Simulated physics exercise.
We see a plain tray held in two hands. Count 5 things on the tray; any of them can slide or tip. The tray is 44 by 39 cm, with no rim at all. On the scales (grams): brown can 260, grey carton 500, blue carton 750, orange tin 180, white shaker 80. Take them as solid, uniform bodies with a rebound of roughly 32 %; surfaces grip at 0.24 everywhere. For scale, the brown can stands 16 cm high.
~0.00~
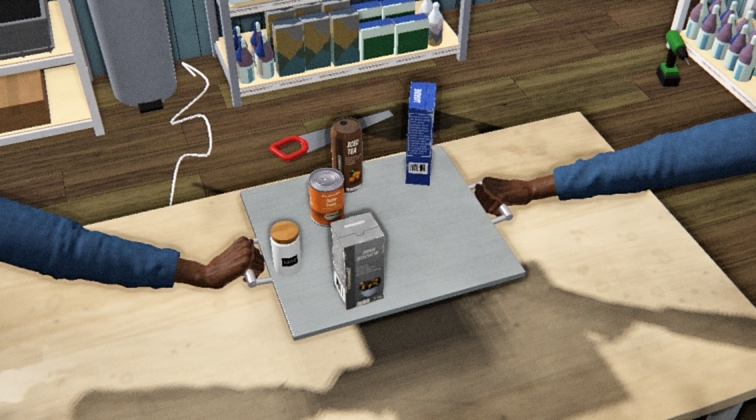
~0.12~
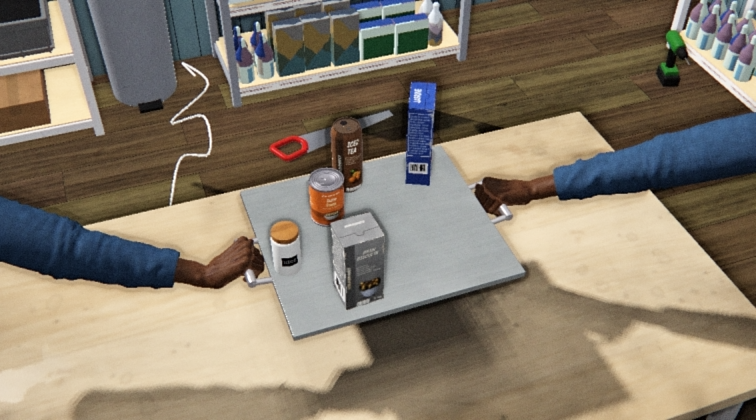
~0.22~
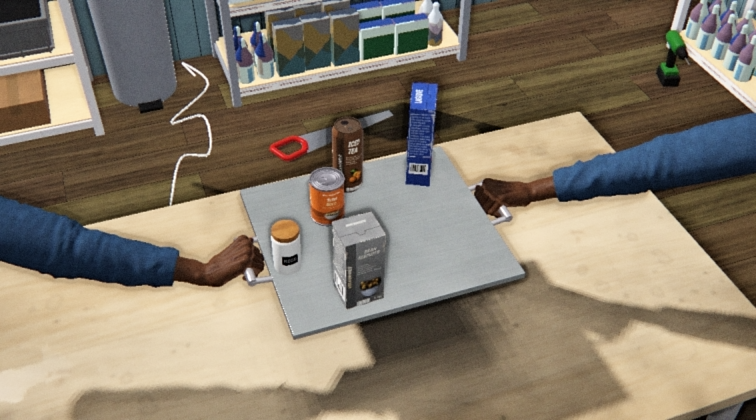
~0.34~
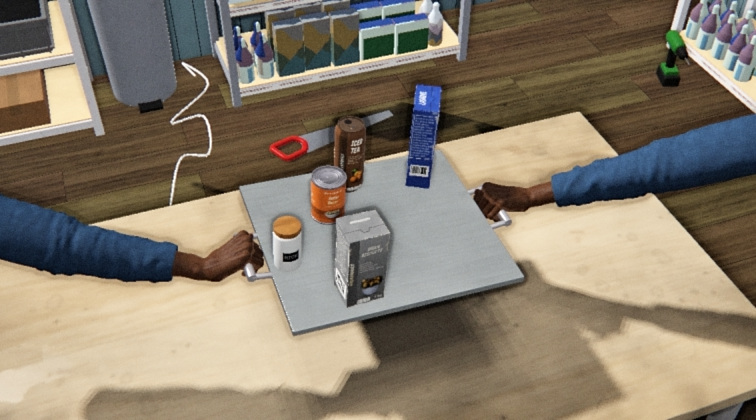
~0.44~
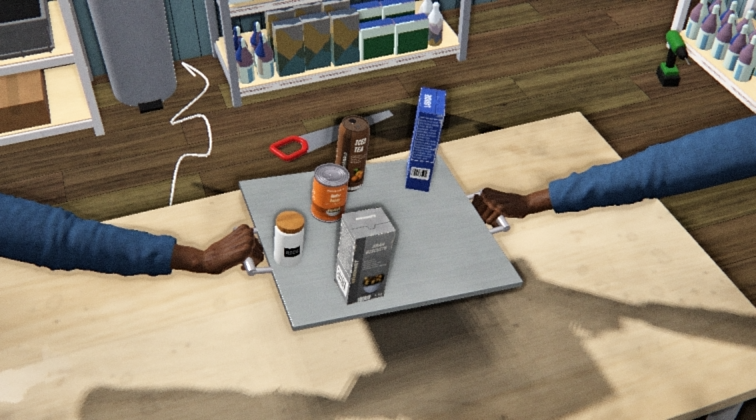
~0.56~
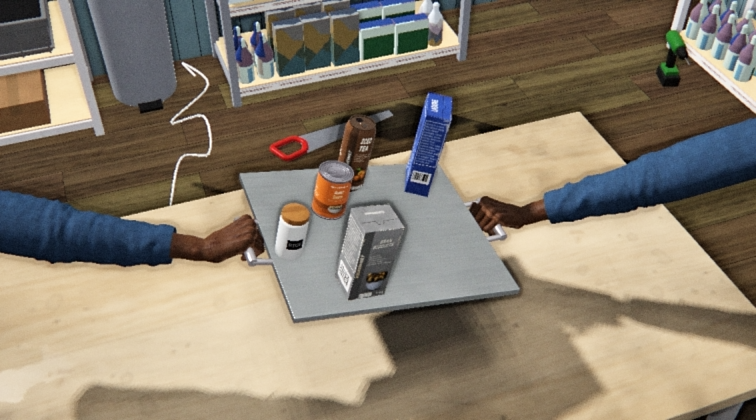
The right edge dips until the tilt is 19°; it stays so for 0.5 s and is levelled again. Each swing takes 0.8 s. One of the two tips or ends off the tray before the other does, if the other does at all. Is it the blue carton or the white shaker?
Of the two named, the first: The blue carton.
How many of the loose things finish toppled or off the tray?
In all, 5.
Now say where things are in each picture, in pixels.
The first picture shows tray level; blue carton (421, 135); white shaker (286, 249).
The second picture shows tray level; orange tin (327, 197); brown can (347, 156).
The third picture shows tilt 1°, right edge down; grey carton (358, 261); orange tin (327, 197).
The fourth picture shows tilt 3°, right edge down; brown can (350, 156); grey carton (361, 259).
The fifth picture shows tilt 7°, right edge down; orange tin (330, 193); brown can (352, 155).
The sixth picture shows tilt 12°, right edge down; blue carton (428, 145); white shaker (292, 232).
By 1.26 s, tilt 19°, right edge down; blue carton now off the tray; white shaker 18 cm from its spot near (386, 223); brown can 19 cm from its spot.
By 1.56 s, tilt 17°, right edge down; brown can, grey carton and orange tin now off the tray; white shaker 41 cm from its spot near (483, 222).
By 1.86 s, tilt 7°, right edge down; white shaker now off the tray.
When it is over (2.7 s), off the tray, brown can, grey carton, blue carton, orange tin and white shaker. End places, in pixels of the last picture, blue carton near (553, 266), white shaker near (672, 239). Blue carton went at 1.06 s; white shaker went at 1.58 s.
